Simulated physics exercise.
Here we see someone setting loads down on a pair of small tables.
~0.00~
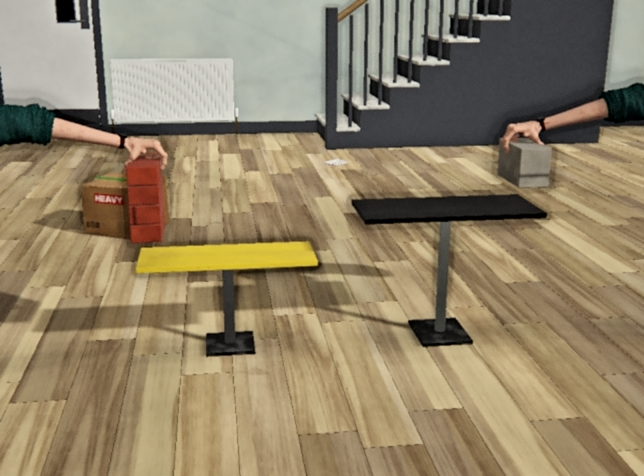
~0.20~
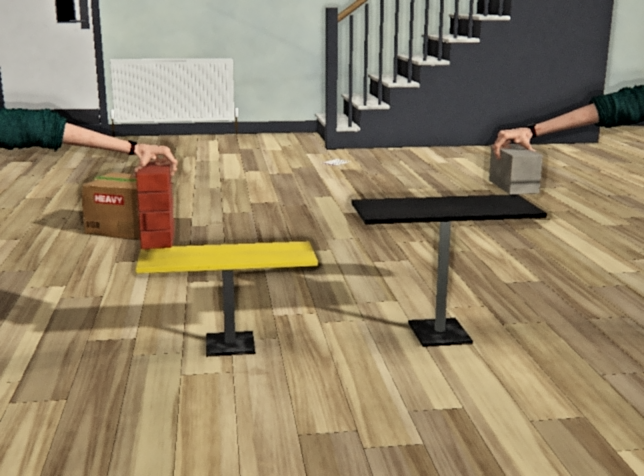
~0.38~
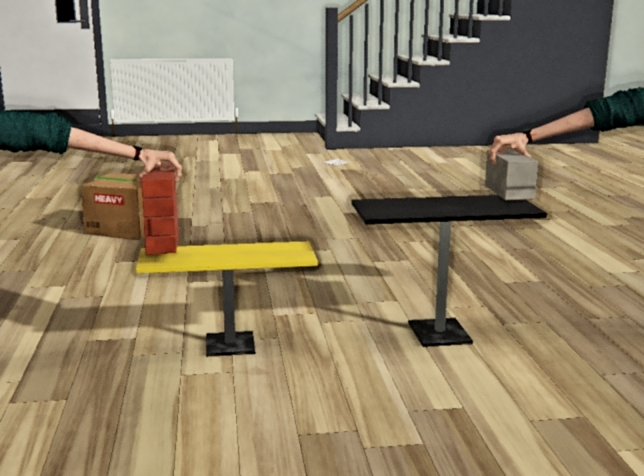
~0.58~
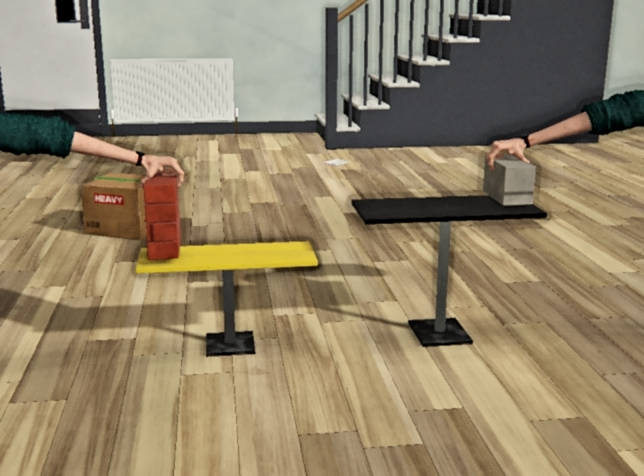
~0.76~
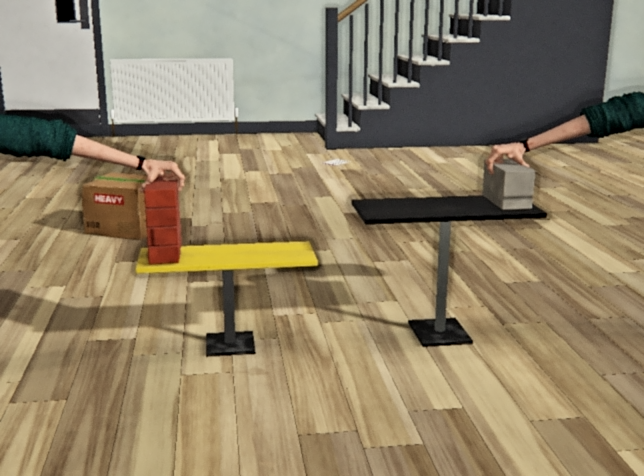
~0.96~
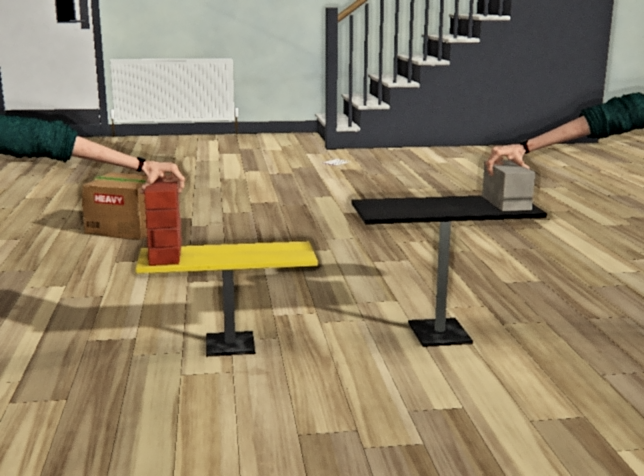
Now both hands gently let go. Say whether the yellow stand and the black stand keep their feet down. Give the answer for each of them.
Here the yellow stand goes over; the black stand goes over.
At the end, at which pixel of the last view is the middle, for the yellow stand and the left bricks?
The yellow stand at (163, 281), the left bricks at (8, 344).
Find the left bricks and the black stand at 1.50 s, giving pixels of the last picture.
The first at (100, 261), the second at (506, 211).
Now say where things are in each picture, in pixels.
In the first frame, still on the way; yellow stand (227, 257); black stand (446, 209); right slab (523, 162).
In the second frame, still on the way; black stand (446, 209); left bricks (156, 204).
In the third frame, still on the way; yellow stand (227, 257); right slab (510, 174).
In the fourth frame, still on the way; black stand (446, 209); left bricks (163, 215).
In the fifth frame, still on the way; yellow stand (227, 257); right slab (508, 183).
In the sixth frame, in place, still held; yellow stand (227, 257); black stand (446, 209); left bricks (164, 220).
By 1.50 s, yellow stand tilted by 32° near (175, 260); black stand tilted by 30° near (506, 211).
When it is over (2.5 s), the yellow stand overbalances, near (163, 281); the black stand overbalances, near (560, 255).
